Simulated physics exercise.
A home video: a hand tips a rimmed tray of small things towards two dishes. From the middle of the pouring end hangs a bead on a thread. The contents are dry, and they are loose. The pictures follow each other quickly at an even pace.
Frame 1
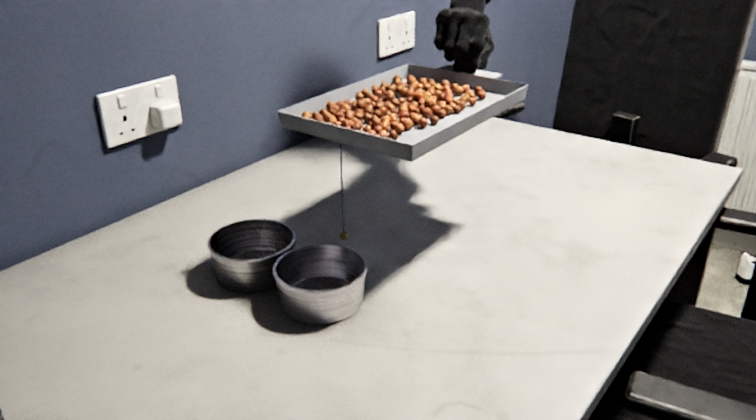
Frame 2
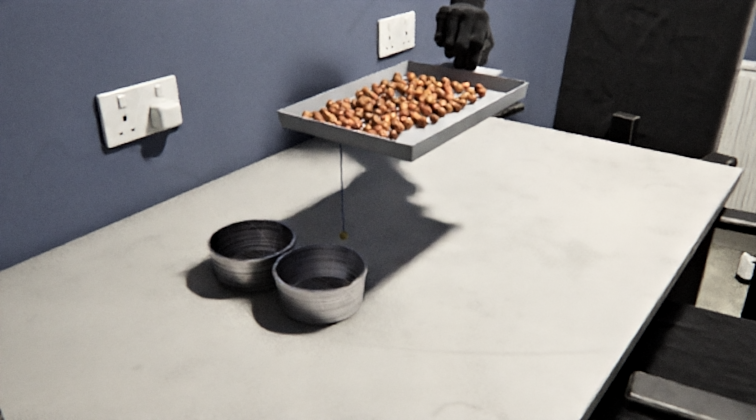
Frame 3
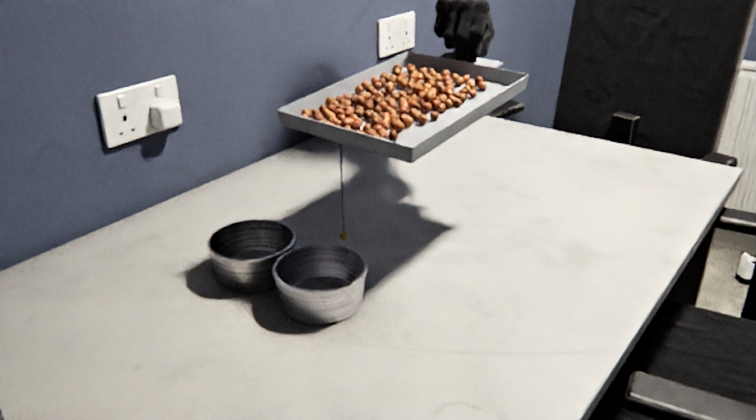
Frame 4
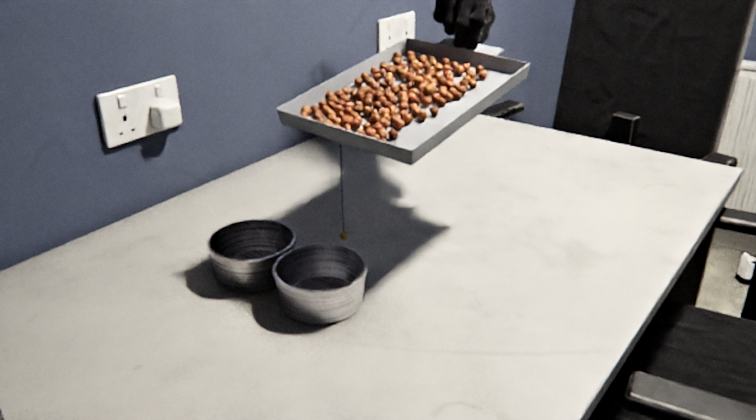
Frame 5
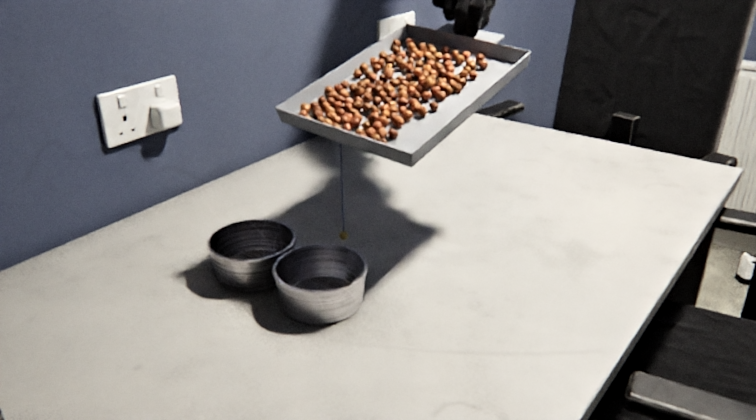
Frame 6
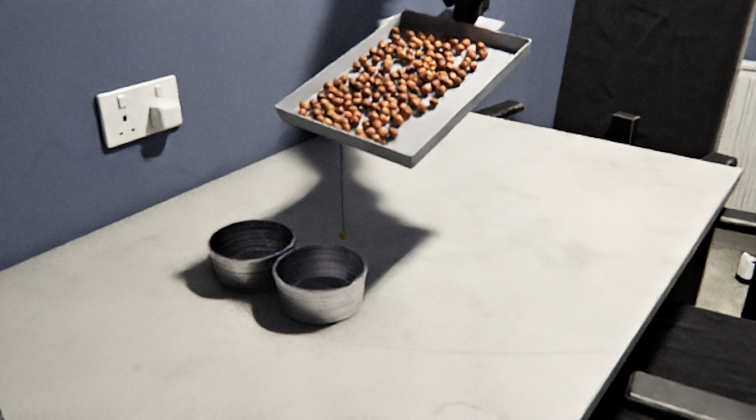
Grey tray of hazelnuts tilting gradually above two dark bowls on a pale table, a black-gloved hand raising its far end.
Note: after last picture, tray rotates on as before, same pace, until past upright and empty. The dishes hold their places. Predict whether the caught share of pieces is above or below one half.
Below one half.
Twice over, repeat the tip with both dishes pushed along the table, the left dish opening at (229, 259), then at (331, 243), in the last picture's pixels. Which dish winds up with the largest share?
Try 1: The dish at right; try 2: The dish at right.
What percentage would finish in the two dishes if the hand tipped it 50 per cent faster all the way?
Around 30 percent.
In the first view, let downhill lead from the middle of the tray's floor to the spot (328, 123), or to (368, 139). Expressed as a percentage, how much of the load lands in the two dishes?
Respectively 50 and 30 in a hundred.
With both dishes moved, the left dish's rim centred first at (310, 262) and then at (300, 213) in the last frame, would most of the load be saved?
In the first position a majority, in the second a minority.
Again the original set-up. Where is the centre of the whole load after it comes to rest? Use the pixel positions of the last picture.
Somewhere around (357, 316) in the final view.
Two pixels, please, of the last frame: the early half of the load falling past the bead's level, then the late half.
At (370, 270) for the first part, then at (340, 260) for the others.
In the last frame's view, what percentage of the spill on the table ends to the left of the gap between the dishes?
Reading: Around 20 %.
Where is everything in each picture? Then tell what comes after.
In the first picture, corners of the pouring end at (281, 111) and (412, 143), level; middle of the load at (391, 109), hazelnuts; left dish at (222, 270); right dish at (290, 301); bead on its thread at (344, 235).
In the second picture, corners of the pouring end at (281, 111) and (412, 144), level; middle of the load at (391, 107).
In the third picture, corners of the pouring end at (280, 110) and (412, 146), tipped barely, lowest at the right corner; middle of the load at (391, 103).
In the fourth picture, corners of the pouring end at (280, 108) and (411, 148), tipped a little, lowest at the right corner; middle of the load at (390, 97).
In the fifth picture, corners of the pouring end at (279, 107) and (411, 151), tipped a little, lowest at the right corner; middle of the load at (390, 91).
In the sixth picture, corners of the pouring end at (278, 106) and (411, 154), tipped clearly, lowest at the right corner; middle of the load at (393, 77); left dish at (222, 270); right dish at (290, 301).
Soon, tray tipped steeply; all on the tray.
A while on, tray tipped past a quarter turn; nearly all on the tray; a stray few outside both.
Towards the end, tray tipped past a quarter turn; about a quarter in the right dish; about two thirds outside both.
Finally, tray tipped past a quarter turn; about a quarter in the right dish; none in the left dish; about two thirds outside both.
